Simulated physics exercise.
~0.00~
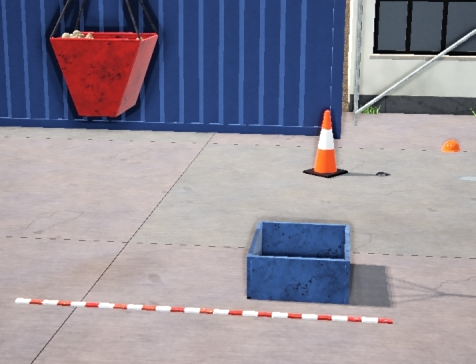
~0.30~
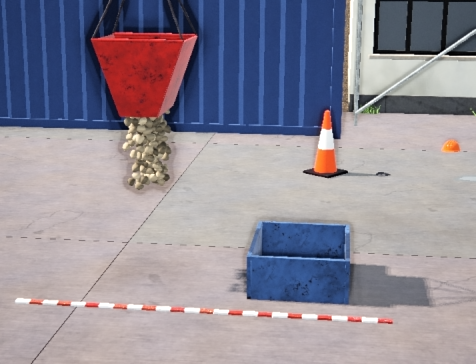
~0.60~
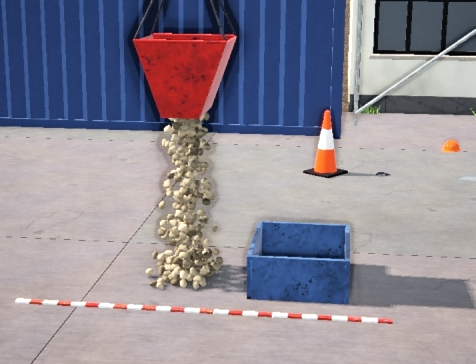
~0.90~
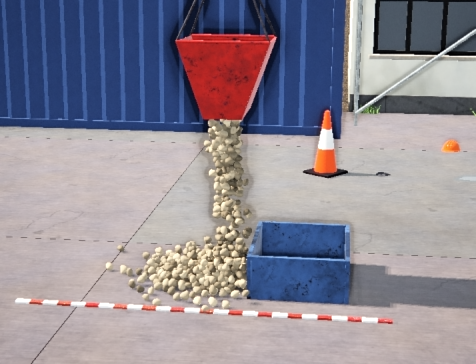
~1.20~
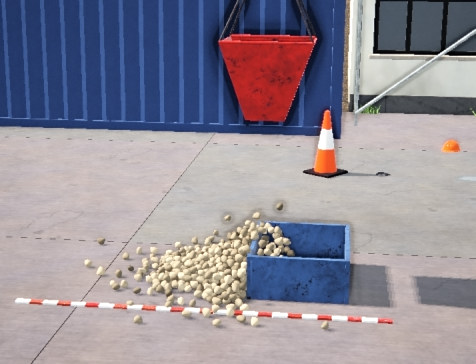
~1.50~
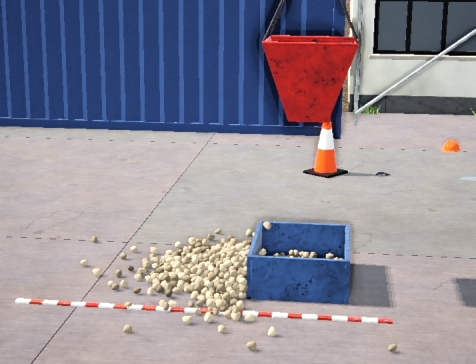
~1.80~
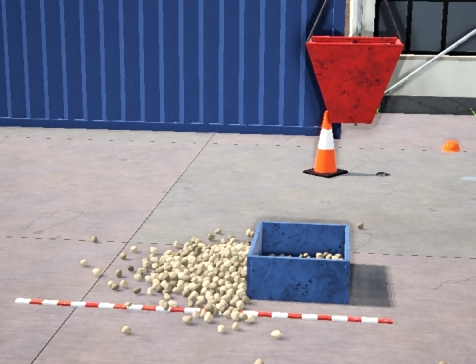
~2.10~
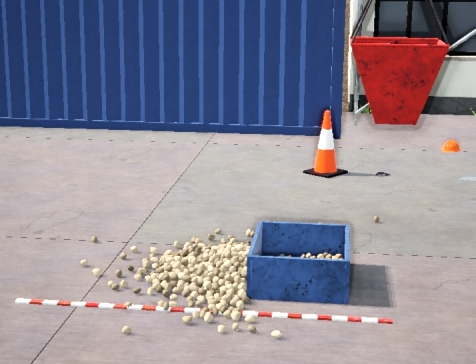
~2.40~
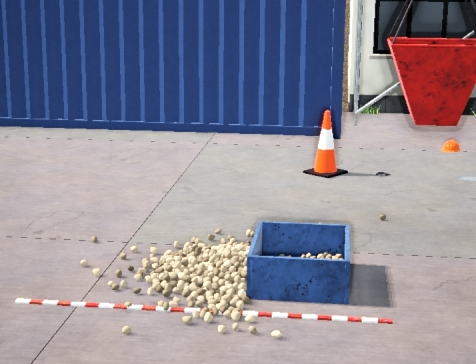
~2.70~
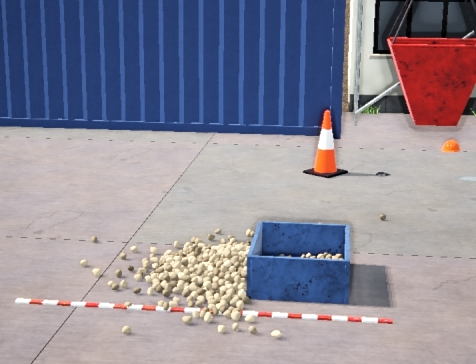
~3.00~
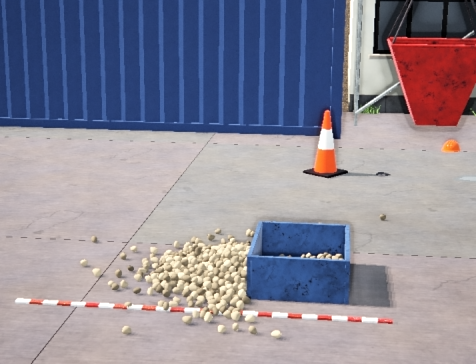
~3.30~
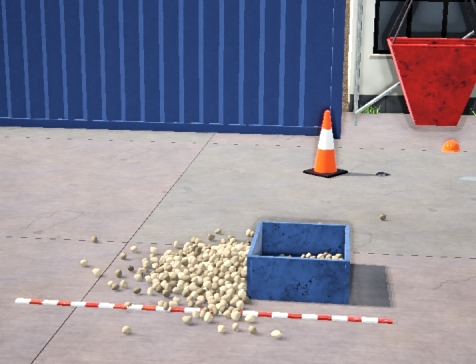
A large blue shipping container stands at the back of a paved yard, seen from slightly above, with a traffic cone to the right, an open blue bin nearer the viewer and a red-and-white striped staff lying in front. A red skip hanging at upper left moves rightwards and pours pale rounded stones from its bottom. The stream lands short of the bin, heaping up against its left side, and only its tail drops inside. Emptied, the skip passes behind the cone and stops at far right. Most stones lie left of the bin, with few inside and a few strays scattered around.
